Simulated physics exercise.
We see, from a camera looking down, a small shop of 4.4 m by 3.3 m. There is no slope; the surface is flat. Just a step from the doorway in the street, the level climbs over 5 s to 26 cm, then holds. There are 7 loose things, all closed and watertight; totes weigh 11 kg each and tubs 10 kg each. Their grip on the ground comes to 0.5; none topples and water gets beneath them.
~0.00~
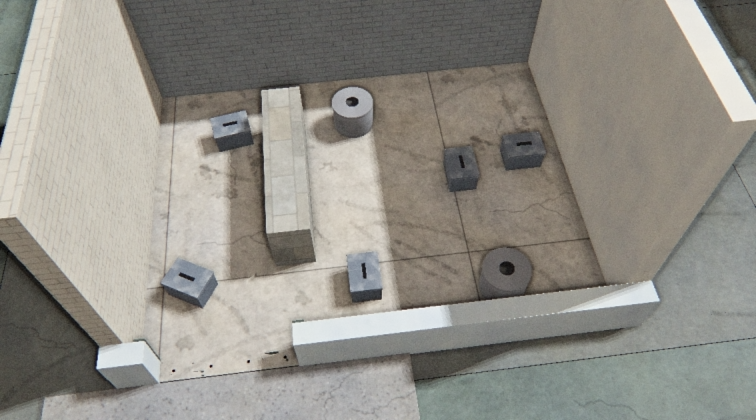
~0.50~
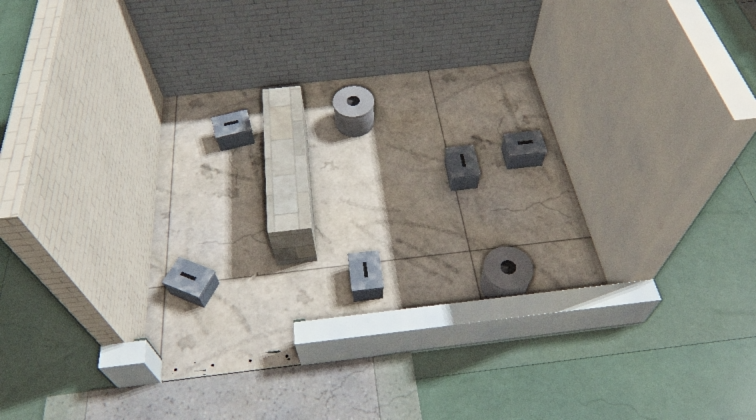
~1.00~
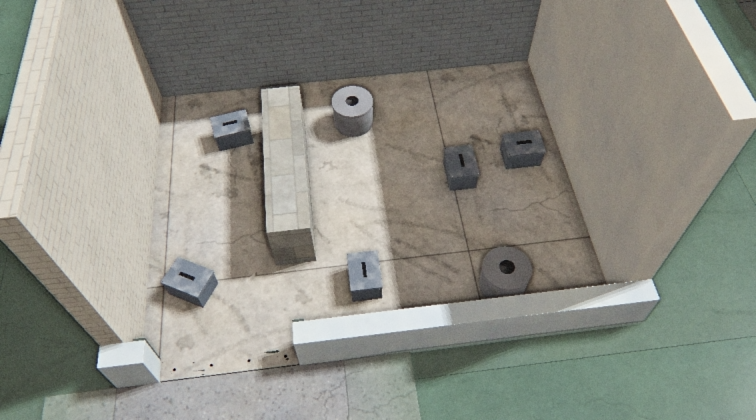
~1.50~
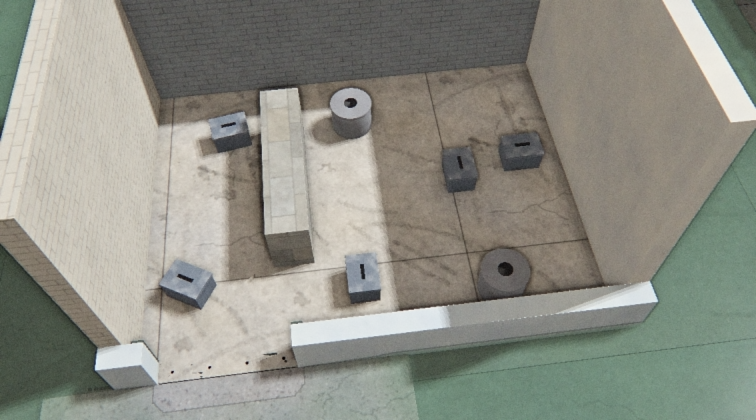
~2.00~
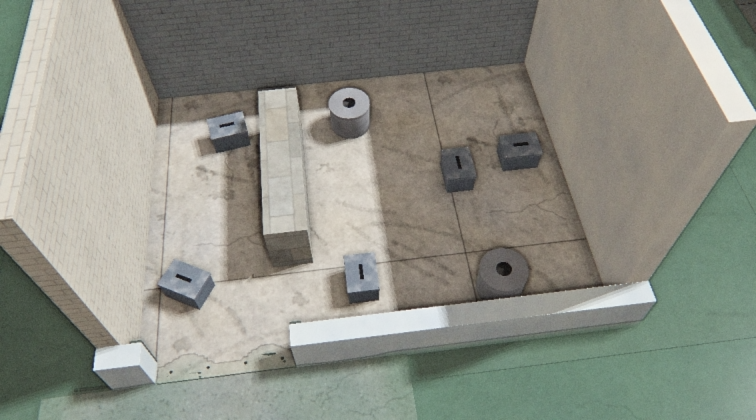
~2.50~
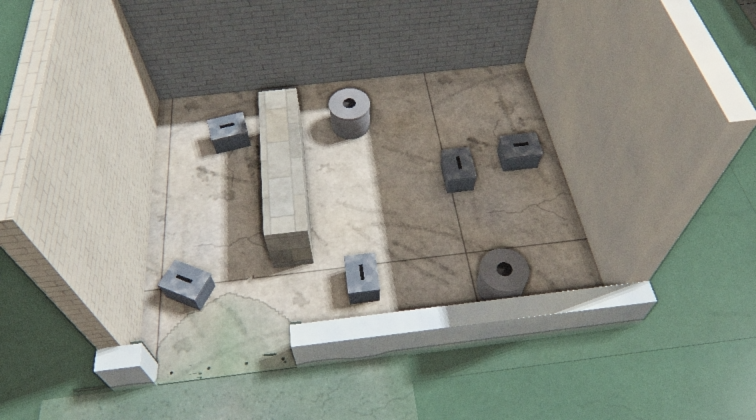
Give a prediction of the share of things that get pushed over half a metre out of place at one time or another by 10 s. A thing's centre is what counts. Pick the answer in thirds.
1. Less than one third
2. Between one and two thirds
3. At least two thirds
Option 2: Between one and two thirds.
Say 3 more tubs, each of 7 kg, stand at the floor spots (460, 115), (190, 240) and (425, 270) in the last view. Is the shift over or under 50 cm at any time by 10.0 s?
So the first ends up past the threshold, the second past the threshold, the third below the threshold.
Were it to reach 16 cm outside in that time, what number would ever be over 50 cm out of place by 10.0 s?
Count: 2.
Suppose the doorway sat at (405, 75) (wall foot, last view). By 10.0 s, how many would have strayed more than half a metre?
The answer then is 6.
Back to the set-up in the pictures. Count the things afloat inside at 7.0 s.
Answer: 2.
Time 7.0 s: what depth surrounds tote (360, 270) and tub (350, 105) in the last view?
Close to 4 and 5 centimetres.
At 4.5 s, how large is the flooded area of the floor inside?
I'd put it close to 4.5 m2.
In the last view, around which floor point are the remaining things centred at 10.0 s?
Near (447, 199).
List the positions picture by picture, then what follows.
A tote at (187, 277), on the bottom; a tote at (524, 144) rests on the ground; water covers 0.0 m2; 0 of 7 have shifted, in the first frame.
A tote at (188, 277) rests on the ground; a tote at (525, 143) rests on the ground; water covers 0.0 m2; 0 of 7 have shifted, in the second frame.
A tote at (187, 277) rests on the ground; a tote at (524, 143) rests on the ground; 0.0 m2 under water; 0 of 7 have shifted, in the third frame.
A tote at (185, 279), on the bottom; a tote at (522, 145), on the bottom; water covers 0.0 m2; 0 of 7 have shifted, in the fourth frame.
A tote at (184, 279), on the bottom; a tote at (521, 145), on the bottom; 0.0 m2 under water; 0 of 7 have shifted, in the fifth frame.
A tote at (184, 279) rests on the ground; a tote at (521, 145), on the bottom; water covers 0.5 m2; 0 of 7 have shifted, in the sixth frame.
After 3.5 s 0 of 7 are over 50 cm from their spots; 0 afloat.
After 4.5 s 1 of 7 are over 50 cm from their spots; 0 afloat.
After 7.0 s 2 of 7 are over 50 cm from their spots; 2 afloat.
After 10.0 s 4 of 7 are over 50 cm from their spots, and 4 have been at some point; 2 afloat.
